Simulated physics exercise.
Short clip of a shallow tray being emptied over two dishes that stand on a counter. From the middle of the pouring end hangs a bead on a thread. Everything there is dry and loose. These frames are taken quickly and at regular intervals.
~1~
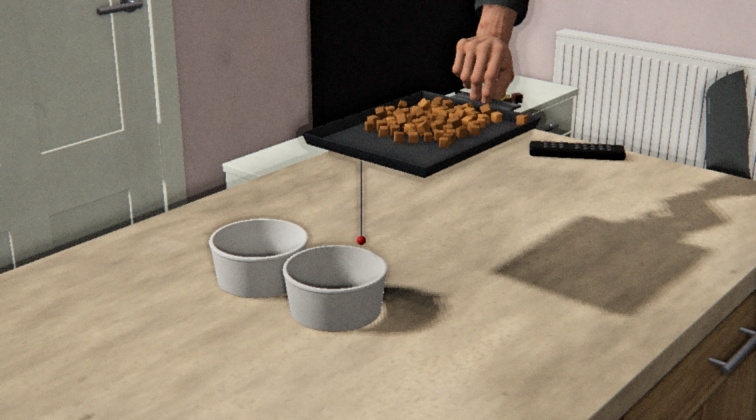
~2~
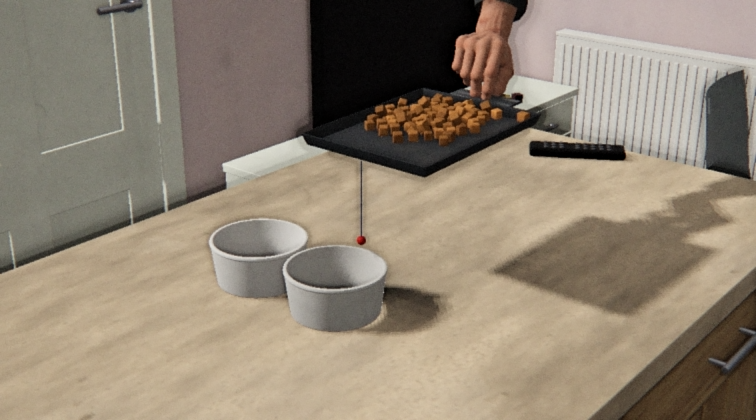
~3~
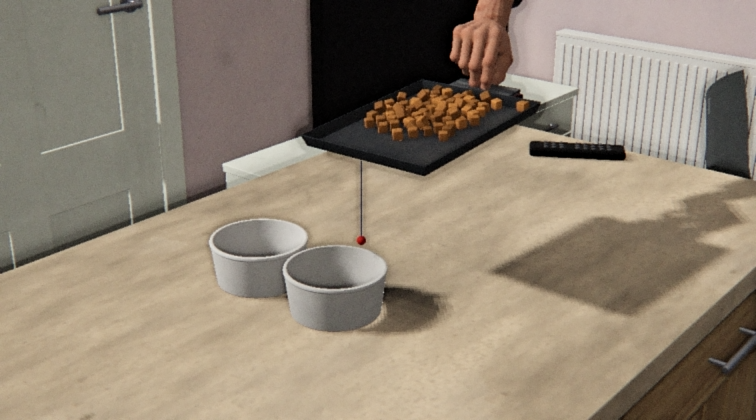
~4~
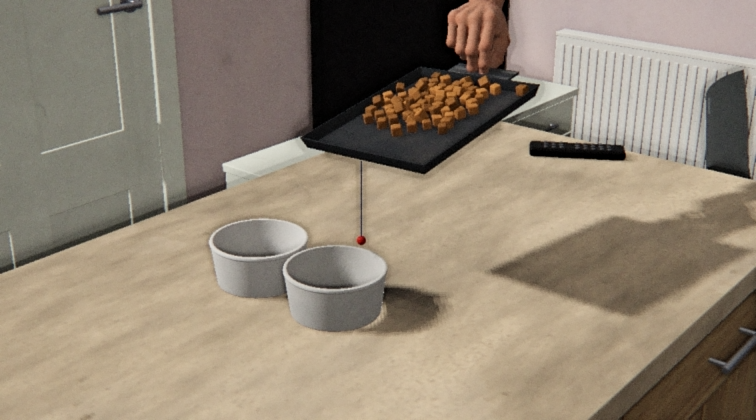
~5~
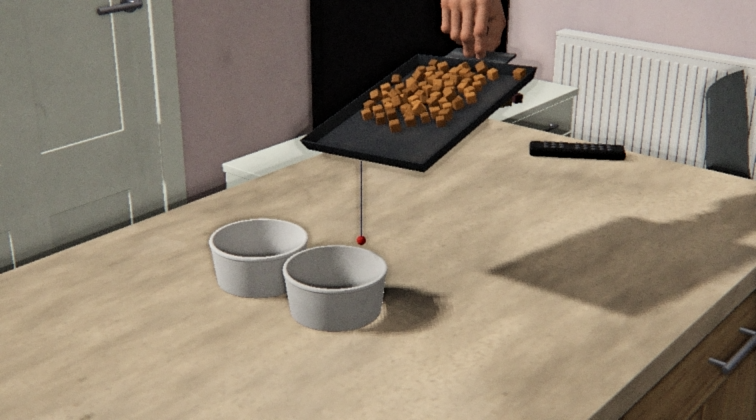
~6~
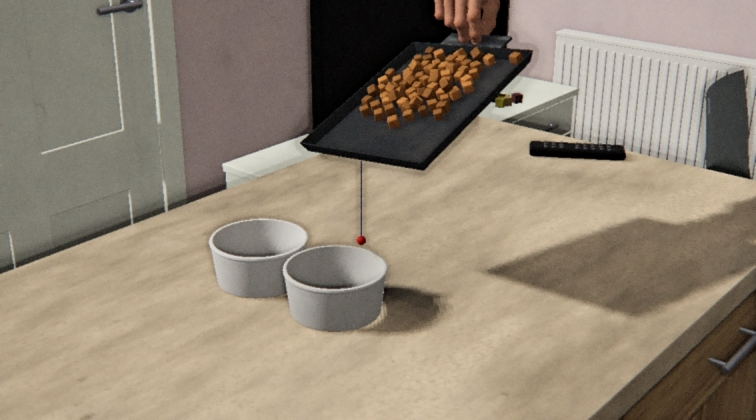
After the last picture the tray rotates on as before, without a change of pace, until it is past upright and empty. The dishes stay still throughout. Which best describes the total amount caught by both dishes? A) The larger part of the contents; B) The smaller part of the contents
A.
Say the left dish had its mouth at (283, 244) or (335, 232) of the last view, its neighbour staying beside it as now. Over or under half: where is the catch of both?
The bulk of it, then Short of half.
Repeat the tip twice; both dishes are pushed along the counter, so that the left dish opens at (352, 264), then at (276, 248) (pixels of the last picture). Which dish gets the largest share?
The first time it is the dish to the left, and the second time it is the dish to the left.
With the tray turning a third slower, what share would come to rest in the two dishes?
About 90 per cent.
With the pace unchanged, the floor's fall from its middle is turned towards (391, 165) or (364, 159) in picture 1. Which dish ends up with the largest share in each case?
Record: Try 1, the dish at the right; try 2, the dish at the right.
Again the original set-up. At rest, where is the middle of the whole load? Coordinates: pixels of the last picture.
(305, 293).
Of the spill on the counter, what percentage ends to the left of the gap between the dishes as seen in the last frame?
About 70 percent.
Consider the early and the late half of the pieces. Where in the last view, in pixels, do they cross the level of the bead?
At (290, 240) for the first part, then at (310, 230) for the others.
Soon after the last picture, tray tipped steeply; most on the tray; a small part in the air.
A little later, tray tipped past a quarter turn; a small part on the tray; about a third in the right dish; about a third in the left dish; a small part outside both; a small part in the air.
Later still, tray tipped past a quarter turn; about half in the right dish; about a third in the left dish; a small part outside both.
At rest, tray tipped past a quarter turn; about half in the right dish; about a third in the left dish; a small part outside both.
